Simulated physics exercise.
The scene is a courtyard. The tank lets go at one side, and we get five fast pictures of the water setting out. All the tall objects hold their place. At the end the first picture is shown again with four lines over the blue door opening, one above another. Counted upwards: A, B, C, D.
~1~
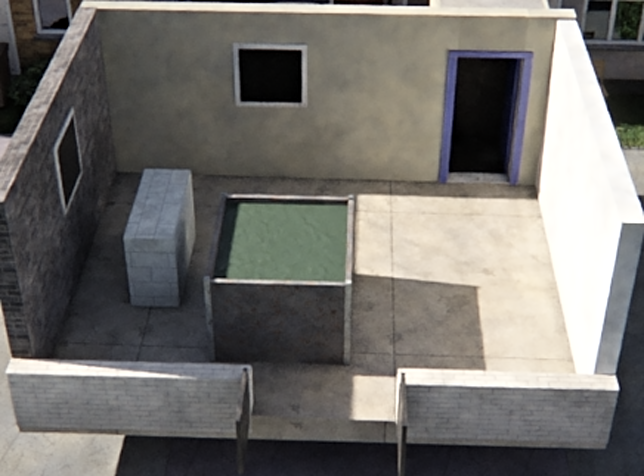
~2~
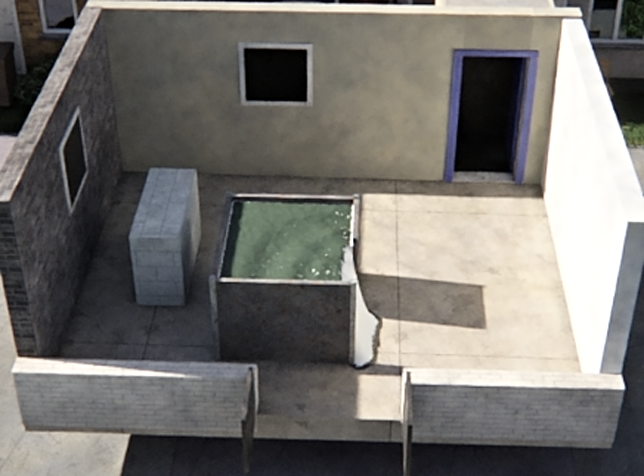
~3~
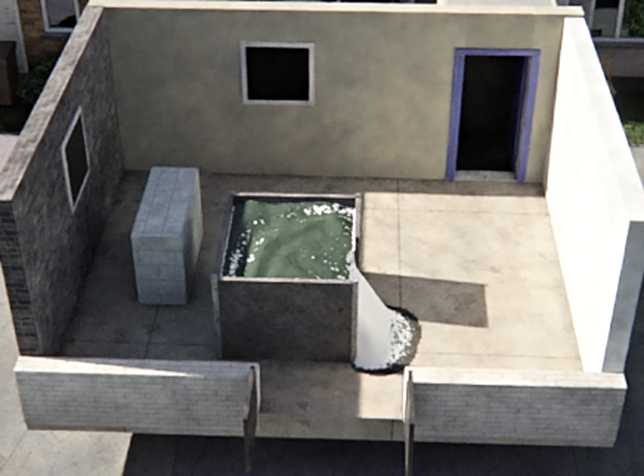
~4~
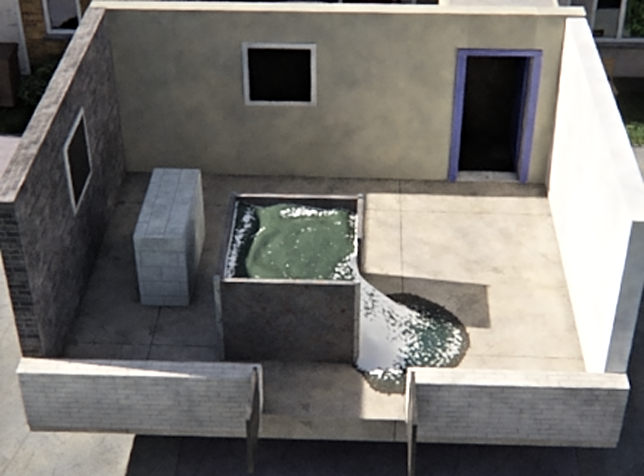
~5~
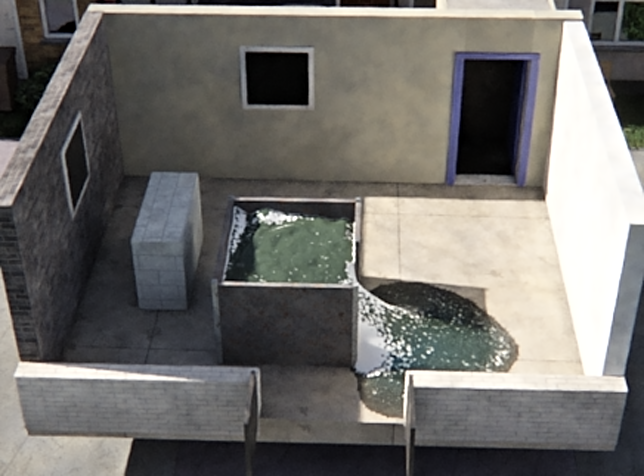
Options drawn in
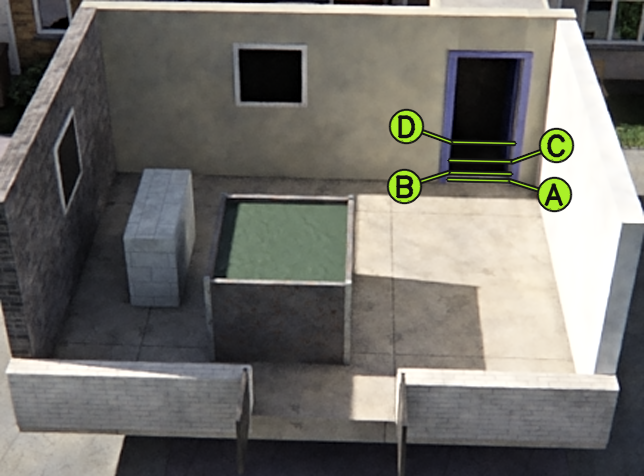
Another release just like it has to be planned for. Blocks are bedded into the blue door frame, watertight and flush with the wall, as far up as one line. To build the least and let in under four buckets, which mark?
The limit is C.
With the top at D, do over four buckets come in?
No.
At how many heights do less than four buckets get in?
Two of them.
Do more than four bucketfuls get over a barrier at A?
Yes, that goes wrong.
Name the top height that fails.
It is B.
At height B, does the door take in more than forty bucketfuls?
No, it does not.
In lime, A at (479, 180); B at (479, 173); C at (480, 161); D at (482, 142); from the bottom up A, B, C, D.
If A is chosen, dozens of bucketfuls pour in.
If B is chosen, some 20 bucketfuls get in.
If C is chosen, a splash gets over, under a bucket.
If D is chosen, nothing gets over.
